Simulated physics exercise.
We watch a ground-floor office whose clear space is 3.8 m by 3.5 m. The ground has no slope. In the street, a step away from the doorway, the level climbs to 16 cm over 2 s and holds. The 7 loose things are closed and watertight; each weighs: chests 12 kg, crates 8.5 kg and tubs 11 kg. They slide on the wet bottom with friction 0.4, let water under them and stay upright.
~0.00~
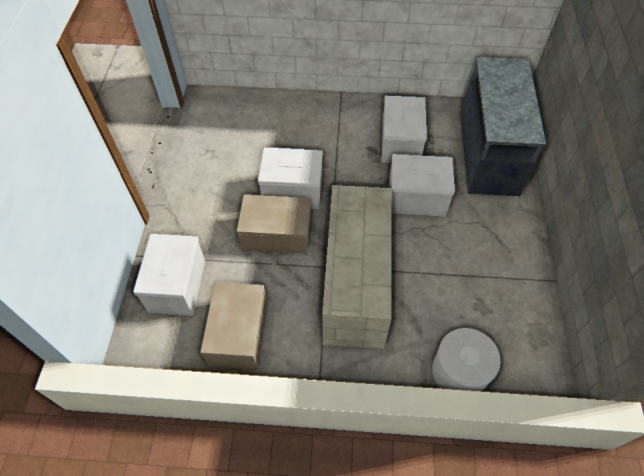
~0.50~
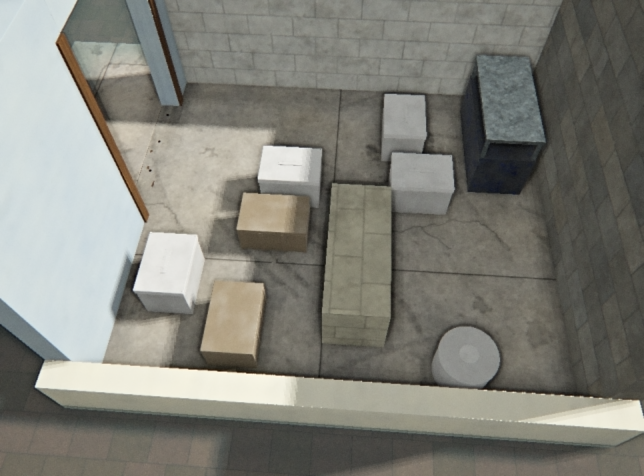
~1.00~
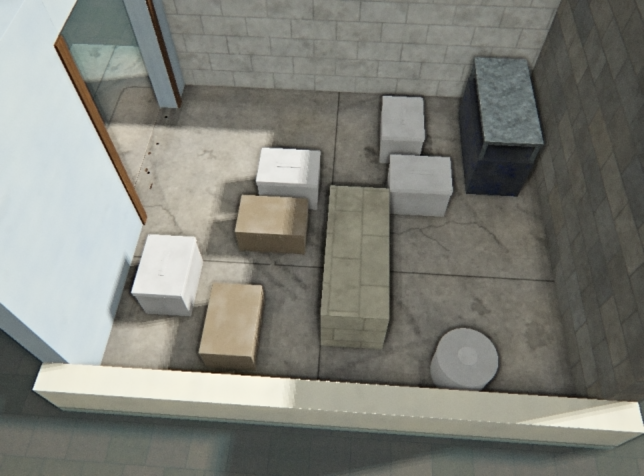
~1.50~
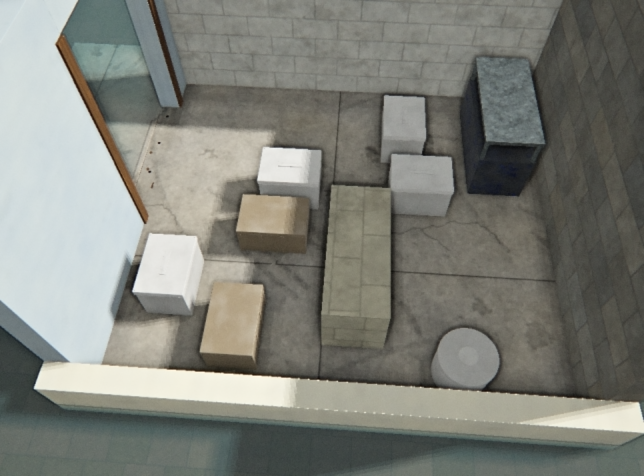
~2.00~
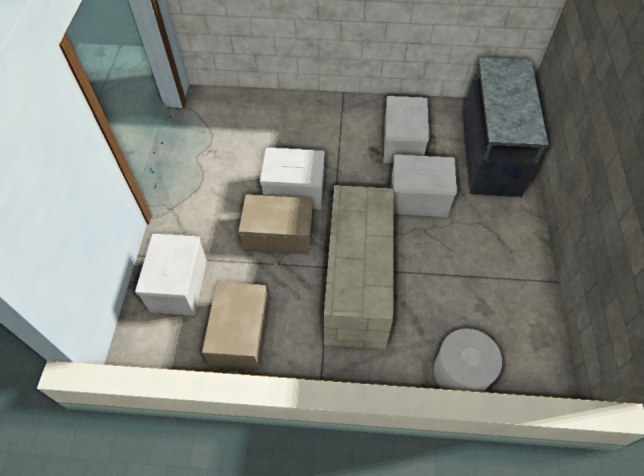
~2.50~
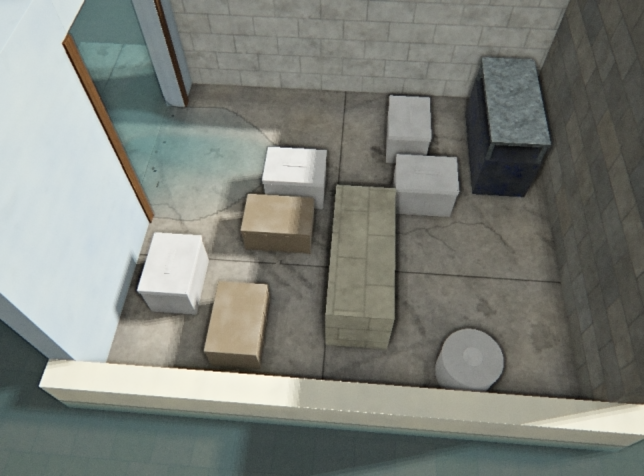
A long stone-like block, several white and tan boxes, a dark cabinet and a round tub sat still in a walled room while bluish water covered the ground outside, then spread in through the left doorway.
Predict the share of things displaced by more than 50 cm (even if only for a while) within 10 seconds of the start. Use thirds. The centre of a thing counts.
That comes to at least two thirds.
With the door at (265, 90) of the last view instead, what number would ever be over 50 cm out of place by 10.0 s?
In that case 5 of them.
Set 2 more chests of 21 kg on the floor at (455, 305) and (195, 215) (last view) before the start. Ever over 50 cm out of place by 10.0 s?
In turn: Less, less.
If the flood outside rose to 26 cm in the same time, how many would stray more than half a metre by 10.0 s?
In that case 7 of them.
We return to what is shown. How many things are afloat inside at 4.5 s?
I count 0.
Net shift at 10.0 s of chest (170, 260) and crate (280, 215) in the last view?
In that order: 10 cm, 120 cm.
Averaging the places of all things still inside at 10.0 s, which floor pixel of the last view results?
Around (347, 325).
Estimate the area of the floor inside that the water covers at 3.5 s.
About 4.5 m2.
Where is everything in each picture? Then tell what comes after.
A chest at (166, 264) rests on the ground; a crate at (274, 214), on the bottom; 0.0 m2 under water; 0 of 7 have shifted, in the first picture.
A chest at (166, 262), on the bottom; a crate at (274, 213), on the bottom; water covers 0.0 m2; 0 of 7 have shifted, in the second picture.
A chest at (164, 264), on the bottom; a crate at (272, 215) rests on the ground; 0.0 m2 under water; 0 of 7 have shifted, in the third picture.
A chest at (165, 263) rests on the ground; a crate at (273, 214), on the bottom; 0.0 m2 under water; 0 of 7 have shifted, in the fourth picture.
A chest at (168, 263) rests on the ground; a crate at (276, 215) rests on the ground; water covers 0.4 m2; 0 of 7 have shifted, in the fifth picture.
A chest at (170, 262) rests on the ground; a crate at (278, 214) rests on the ground; 1.3 m2 under water; 0 of 7 have shifted, in the sixth picture.
After 3.5 s 0 of 7 are over 50 cm from their spots; 0 afloat.
After 4.5 s 2 of 7 are over 50 cm from their spots; 0 afloat.
After 7.0 s 3 of 7 are over 50 cm from their spots; 3 afloat.
After 10.0 s 5 of 7 are over 50 cm from their spots, and 5 have been at some point; 6 afloat.
